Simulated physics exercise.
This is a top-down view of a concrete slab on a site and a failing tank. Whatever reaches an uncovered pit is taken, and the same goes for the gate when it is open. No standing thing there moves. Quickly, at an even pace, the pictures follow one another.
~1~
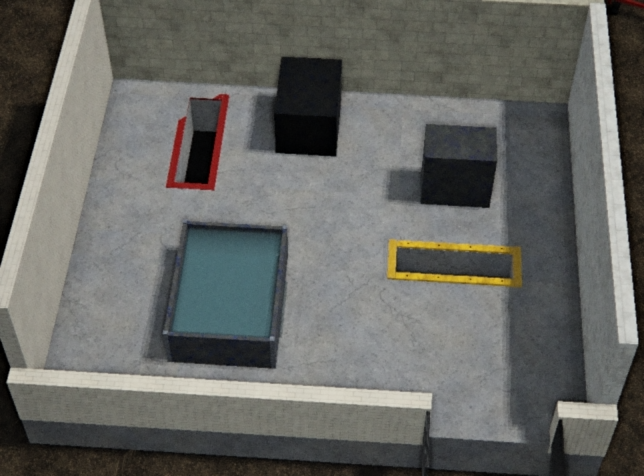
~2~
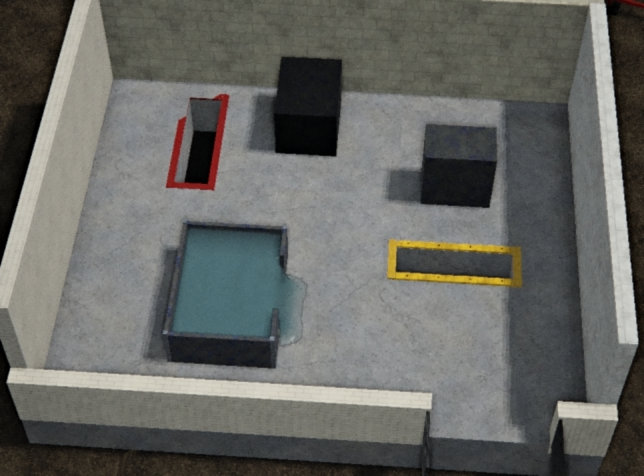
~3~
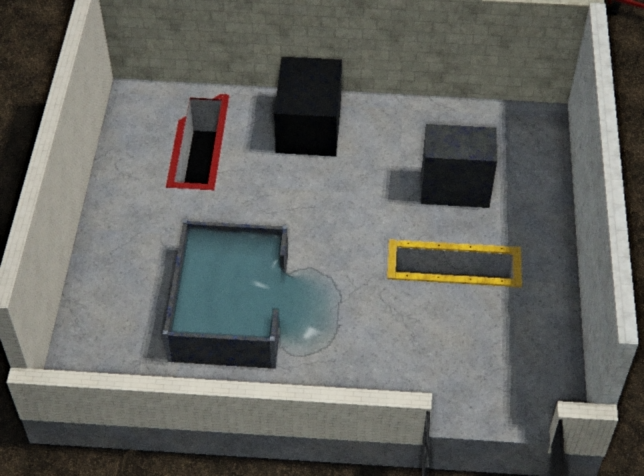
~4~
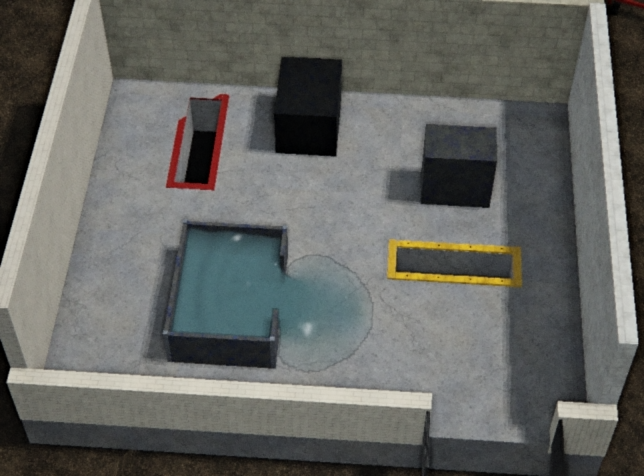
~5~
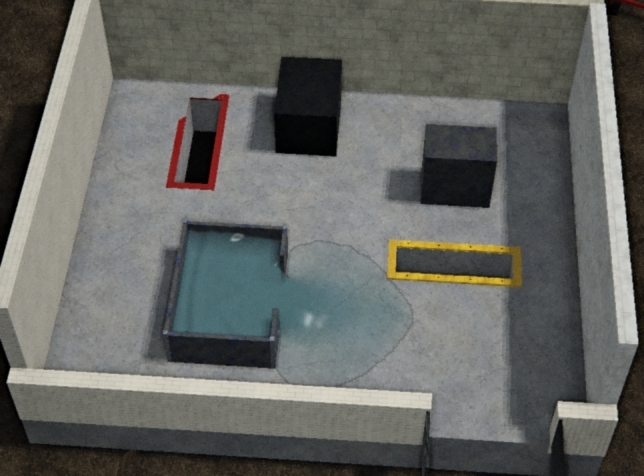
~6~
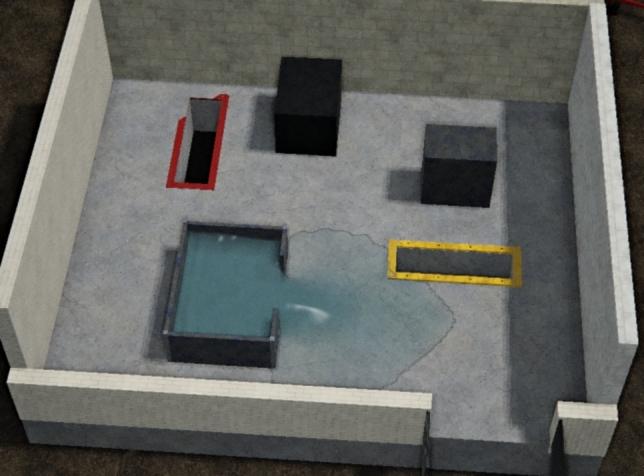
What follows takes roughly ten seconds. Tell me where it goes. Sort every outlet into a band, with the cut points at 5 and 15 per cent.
Final shares: The gate over 15 %; the yellow pit 5 to 15 %; the red pit under 5 %.
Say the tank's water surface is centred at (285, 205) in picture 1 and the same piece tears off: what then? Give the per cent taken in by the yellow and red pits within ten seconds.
After ten seconds: Yellow pit 25 percent, red pit 2 percent.
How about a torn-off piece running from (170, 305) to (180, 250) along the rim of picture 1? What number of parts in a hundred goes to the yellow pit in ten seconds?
Yellow: 0 %.
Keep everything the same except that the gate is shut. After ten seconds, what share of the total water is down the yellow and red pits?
Shares in percent: Yellow 15, red 0.
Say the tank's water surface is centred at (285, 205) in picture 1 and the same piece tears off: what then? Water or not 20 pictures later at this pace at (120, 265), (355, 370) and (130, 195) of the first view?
Spot 1 unwetted, spot 2 unwetted, spot 3 unwetted.
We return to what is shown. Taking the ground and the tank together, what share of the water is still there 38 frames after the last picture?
Roughly 74 parts in every hundred.
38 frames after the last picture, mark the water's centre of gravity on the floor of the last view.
I'd put it at around (417, 286).
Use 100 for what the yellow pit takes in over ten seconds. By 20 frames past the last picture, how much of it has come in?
Near 75 in a hundred.
A moment on, water covers 25 % of the floor; the gate 0 %, the yellow pit 2 %, the red pit 0 %.
Next, water covers 30 % of the floor; the gate 2 %, the yellow pit 5 %, the red pit 0 %.
Then, water covers 35 % of the floor; the gate 6 %, the yellow pit 8 %, the red pit 0 %.
Later, water covers 50 % of the floor; the gate 17 %, the yellow pit 10 %, the red pit 0 %.
In the end, water covers 60 % of the floor; the gate 27 %, the yellow pit 10 %, the red pit 0 %.
